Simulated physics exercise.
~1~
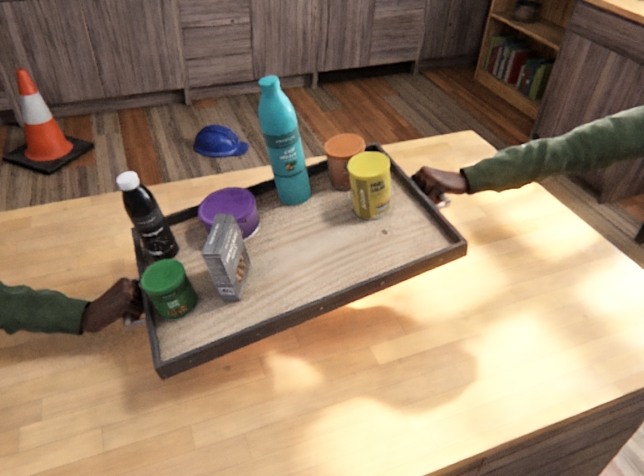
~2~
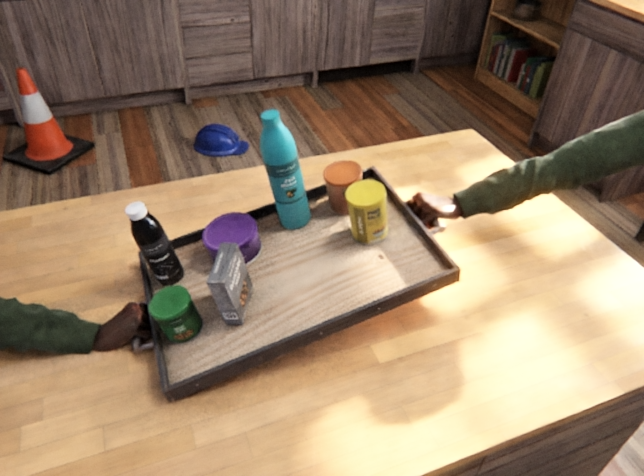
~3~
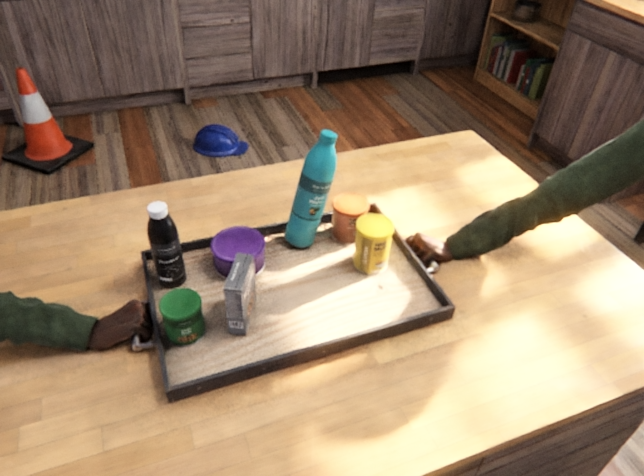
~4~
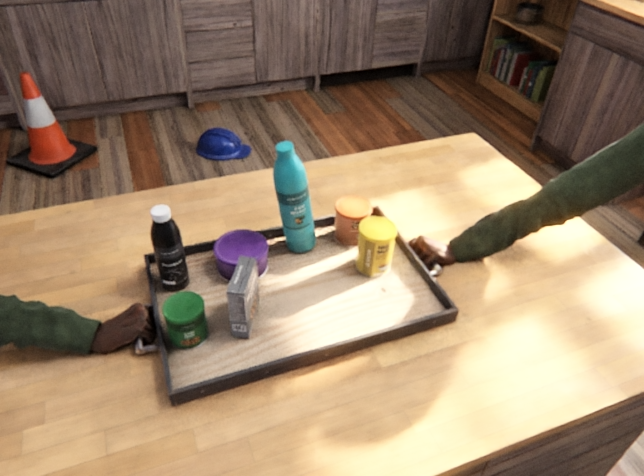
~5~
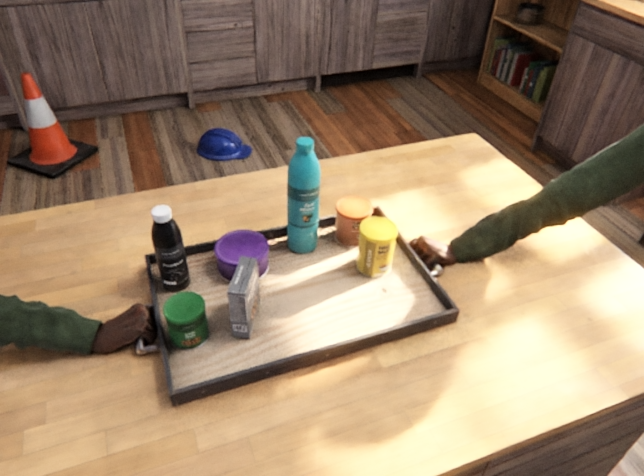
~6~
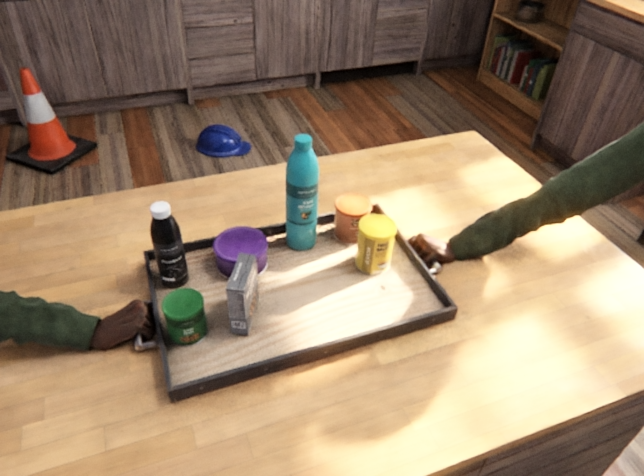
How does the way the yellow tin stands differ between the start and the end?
At the start the yellow tin is leaning along with the tilted tray, and by the end it stands upright on the flat tray.
The footage shows two hands lowering a tilted tray of bottles, tubs, tins and a grey packet onto a wooden table. As the tray settles flat, the turquoise bottle rocks from side to side, then stands upright, with every item still standing on the tray.
